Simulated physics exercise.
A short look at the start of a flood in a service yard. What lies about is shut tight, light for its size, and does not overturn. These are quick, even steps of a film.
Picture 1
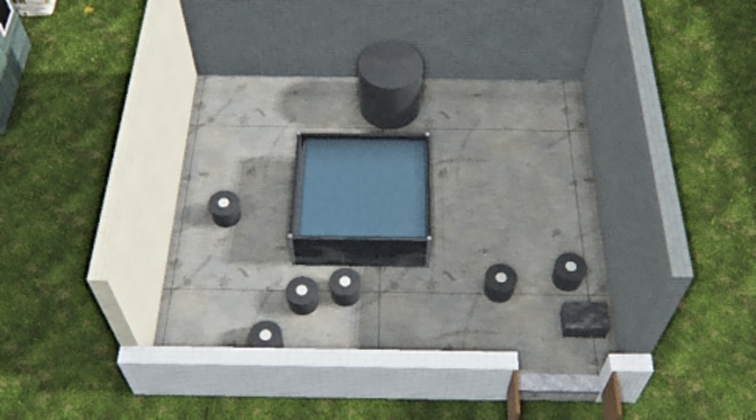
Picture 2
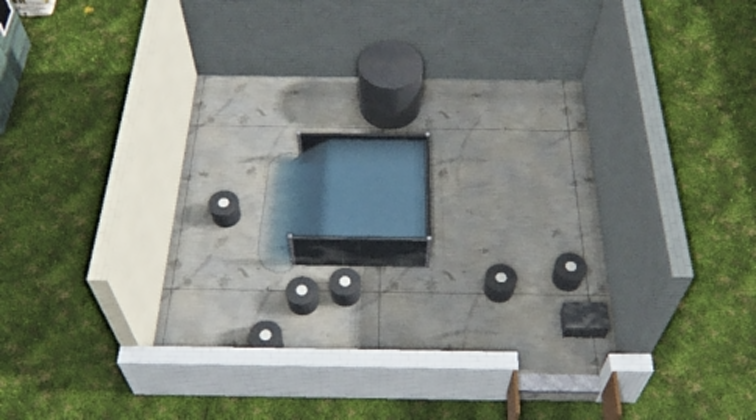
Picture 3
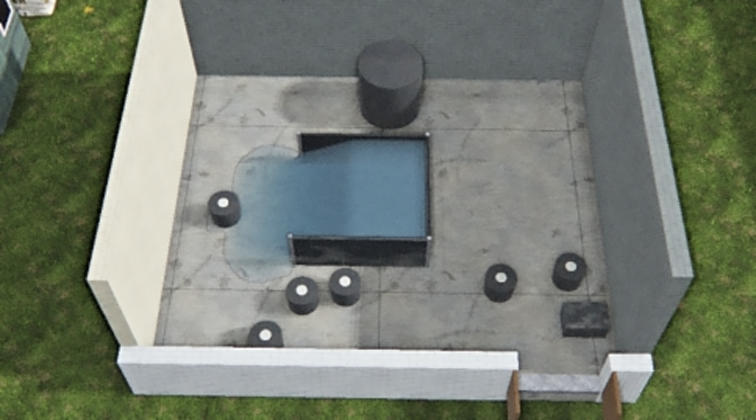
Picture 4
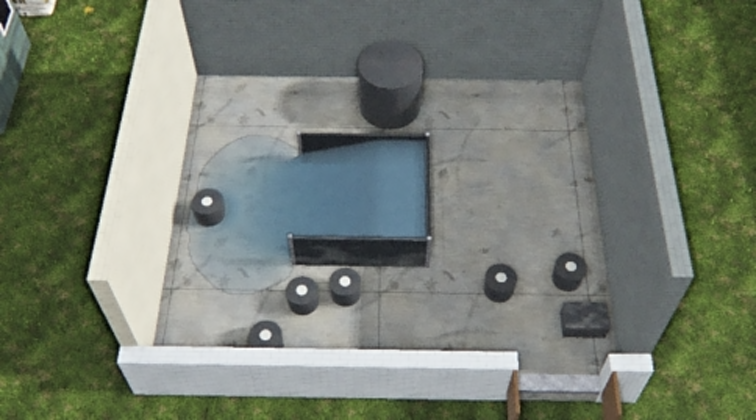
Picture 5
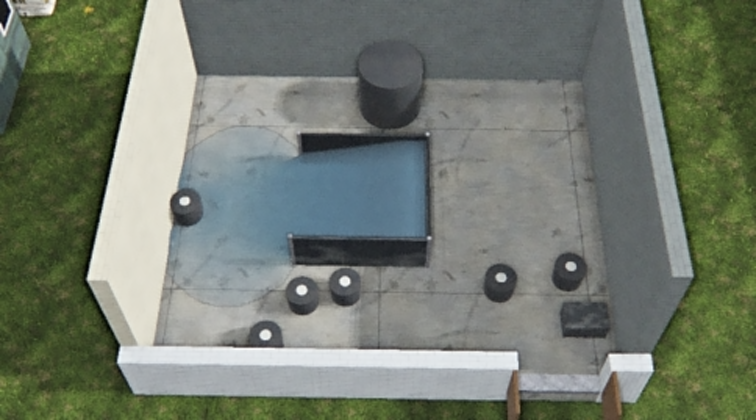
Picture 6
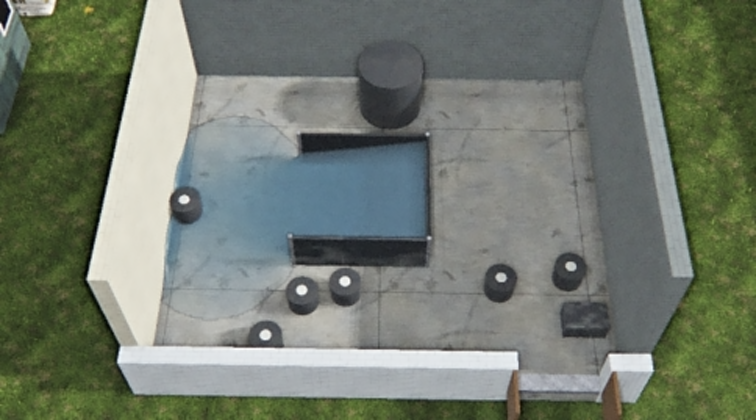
Blue water pours out of the open left side of a dark-rimmed square tank in a walled grey concrete yard, seen from a fixed high viewpoint with grass outside. Small dark tubs with pale tops stand around the tank, with a large dark cylinder behind it and a dark crate at lower right. The water spreads left to the cream wall, pushing the leftmost tub a short way toward it, while the other objects stay still.
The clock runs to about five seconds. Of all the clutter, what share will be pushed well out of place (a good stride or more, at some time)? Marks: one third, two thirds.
Share: Two thirds or more.
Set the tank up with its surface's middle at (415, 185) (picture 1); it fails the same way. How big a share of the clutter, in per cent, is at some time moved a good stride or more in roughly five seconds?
I make it 70 per cent.
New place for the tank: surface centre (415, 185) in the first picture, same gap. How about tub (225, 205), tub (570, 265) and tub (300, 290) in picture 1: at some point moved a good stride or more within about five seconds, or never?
In that order: Pushed that far, not that far, that far or more.
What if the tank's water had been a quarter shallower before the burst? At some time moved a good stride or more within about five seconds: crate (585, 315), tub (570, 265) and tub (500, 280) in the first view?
As listed: Not that far, not that far, never so far.
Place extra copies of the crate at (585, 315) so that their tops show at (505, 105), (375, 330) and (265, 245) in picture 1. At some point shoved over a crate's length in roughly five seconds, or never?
As listed: Not that far, yes, shifted that much.
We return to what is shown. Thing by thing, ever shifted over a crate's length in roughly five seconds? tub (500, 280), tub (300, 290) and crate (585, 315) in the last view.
One after the other: Shifted that much, that far or more, not that far.
A moment on, 1 of 7 are well off their spots; 1 afloat.
Next, 1 of 7 are well off their spots; 1 afloat.
Later, 2 of 7 are well off their spots; 3 afloat.
In the end, 5 of 7 are well off their spots, and 5 have been at some point; 4 afloat.
